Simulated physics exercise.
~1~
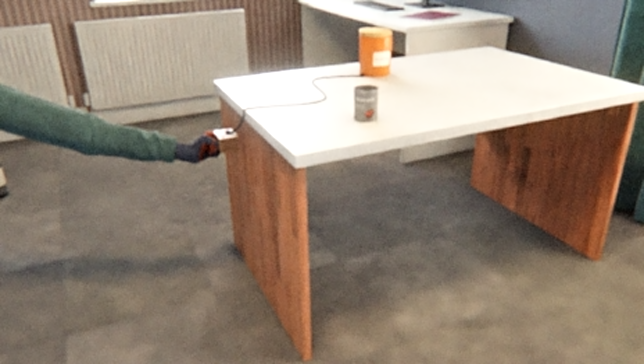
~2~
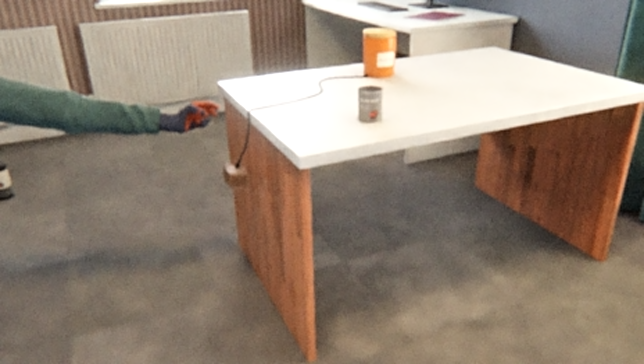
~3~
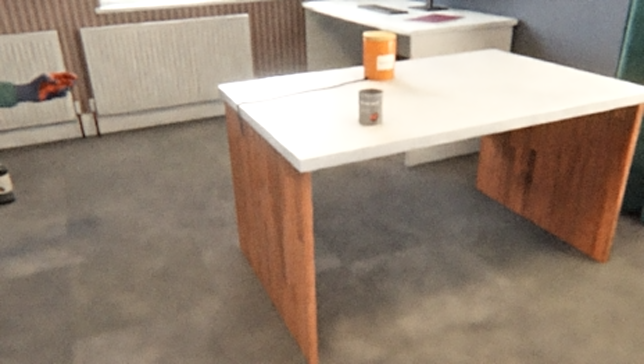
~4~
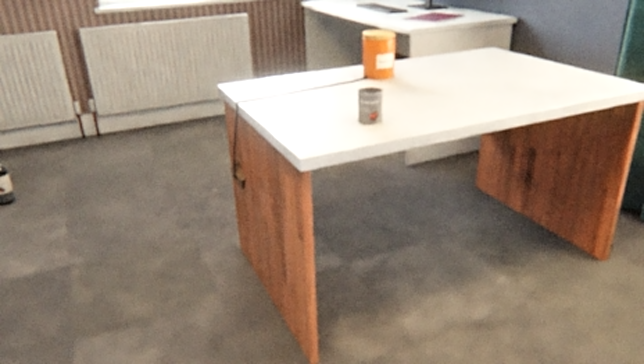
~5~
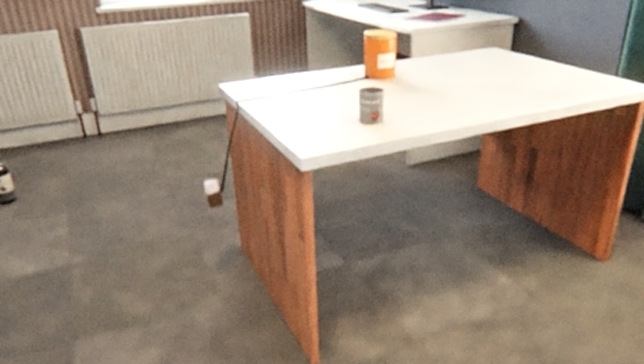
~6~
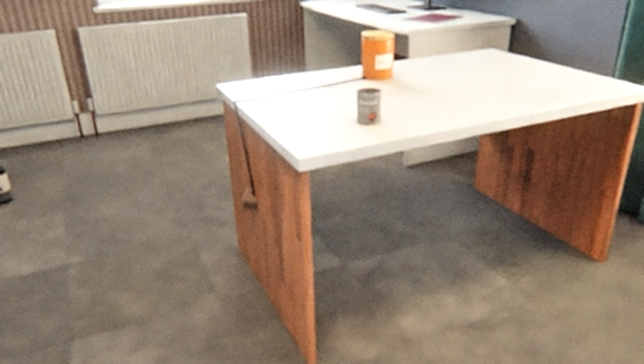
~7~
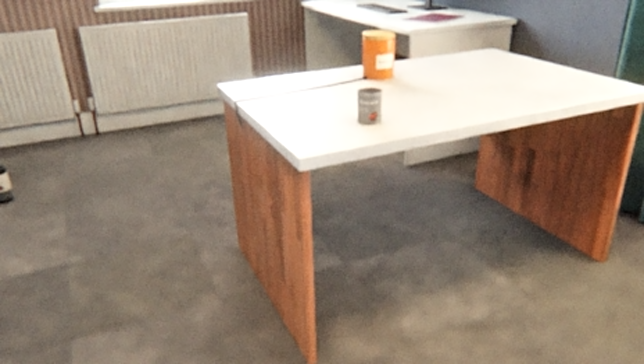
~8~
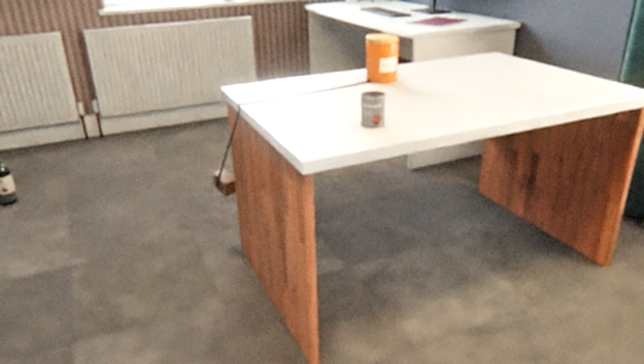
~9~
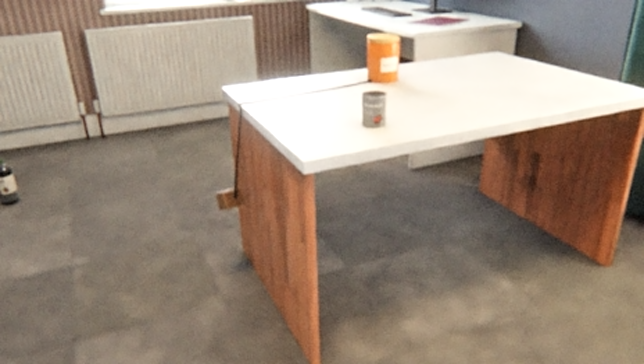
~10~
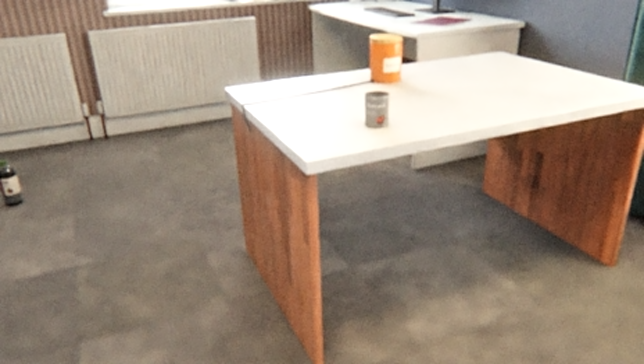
At first, a hand reaching in from the left holds a small brown block at the end of a white-topped desk, with a dark shoelace running from it across the top toward an orange canister, near a grey cup. The hand lets go, and the block drops beside the desk's wooden end. As the arm withdraws to the left, the block swings and twists on the shoelace, at times slipping out of sight. It keeps swaying below the edge while the canister and cup stay put. Finally, the block is hidden from view, and both containers still stand in place.
